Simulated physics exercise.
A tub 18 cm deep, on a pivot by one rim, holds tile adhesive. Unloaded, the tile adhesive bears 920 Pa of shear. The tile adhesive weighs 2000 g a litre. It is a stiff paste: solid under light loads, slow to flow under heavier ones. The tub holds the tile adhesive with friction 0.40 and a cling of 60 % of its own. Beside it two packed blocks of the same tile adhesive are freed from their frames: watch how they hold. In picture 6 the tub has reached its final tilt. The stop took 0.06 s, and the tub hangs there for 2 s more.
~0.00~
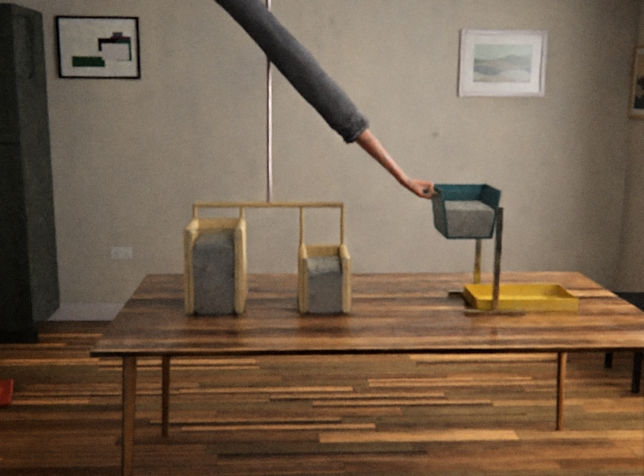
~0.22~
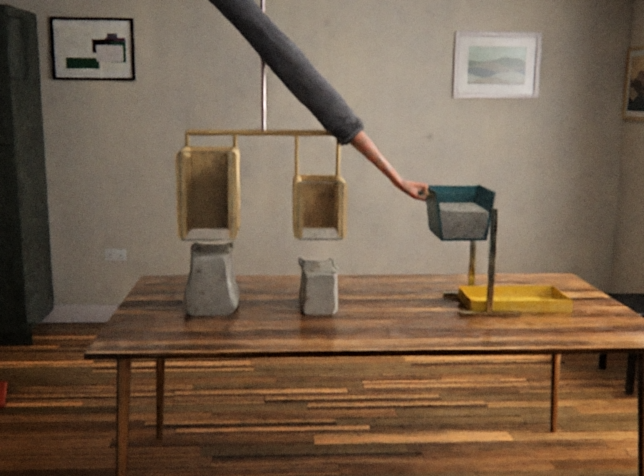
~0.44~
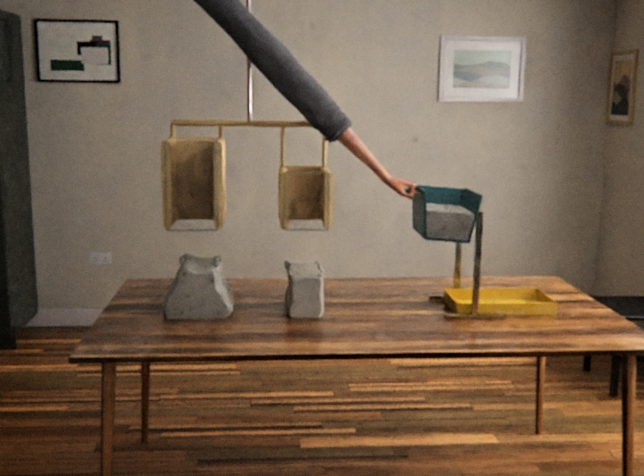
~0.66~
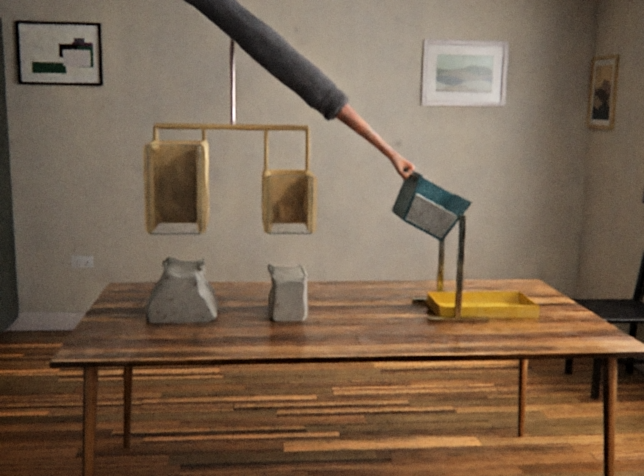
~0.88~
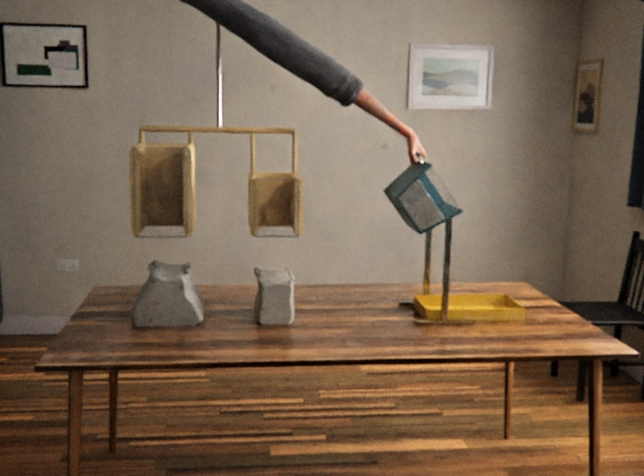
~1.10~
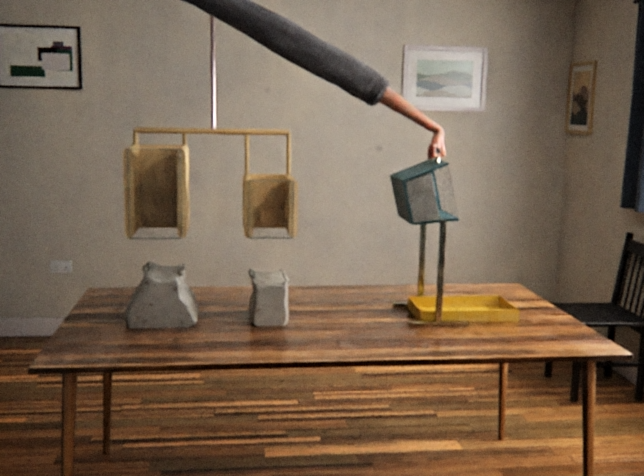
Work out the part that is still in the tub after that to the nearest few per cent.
Close to 100 per cent.
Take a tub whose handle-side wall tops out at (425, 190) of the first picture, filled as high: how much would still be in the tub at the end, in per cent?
It would be near 100 %.
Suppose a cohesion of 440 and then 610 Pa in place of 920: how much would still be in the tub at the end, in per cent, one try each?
In that order: 100 %, 100 %.
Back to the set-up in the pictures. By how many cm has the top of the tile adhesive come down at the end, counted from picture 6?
Some 0 cm.
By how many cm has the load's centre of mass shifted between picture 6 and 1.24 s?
About 0 cm.
By 1.24 s, the tub is at 76 degrees and holds 100 %.
By 1.41 s, the tub is at 76 degrees and holds 100 %.
By 1.58 s, the tub is at 76 degrees and holds 100 %.
By 1.75 s, the tub is at 76 degrees and holds 100 %.
By 3.10 s, at the end, the tub is at 76 degrees and holds 100 %.
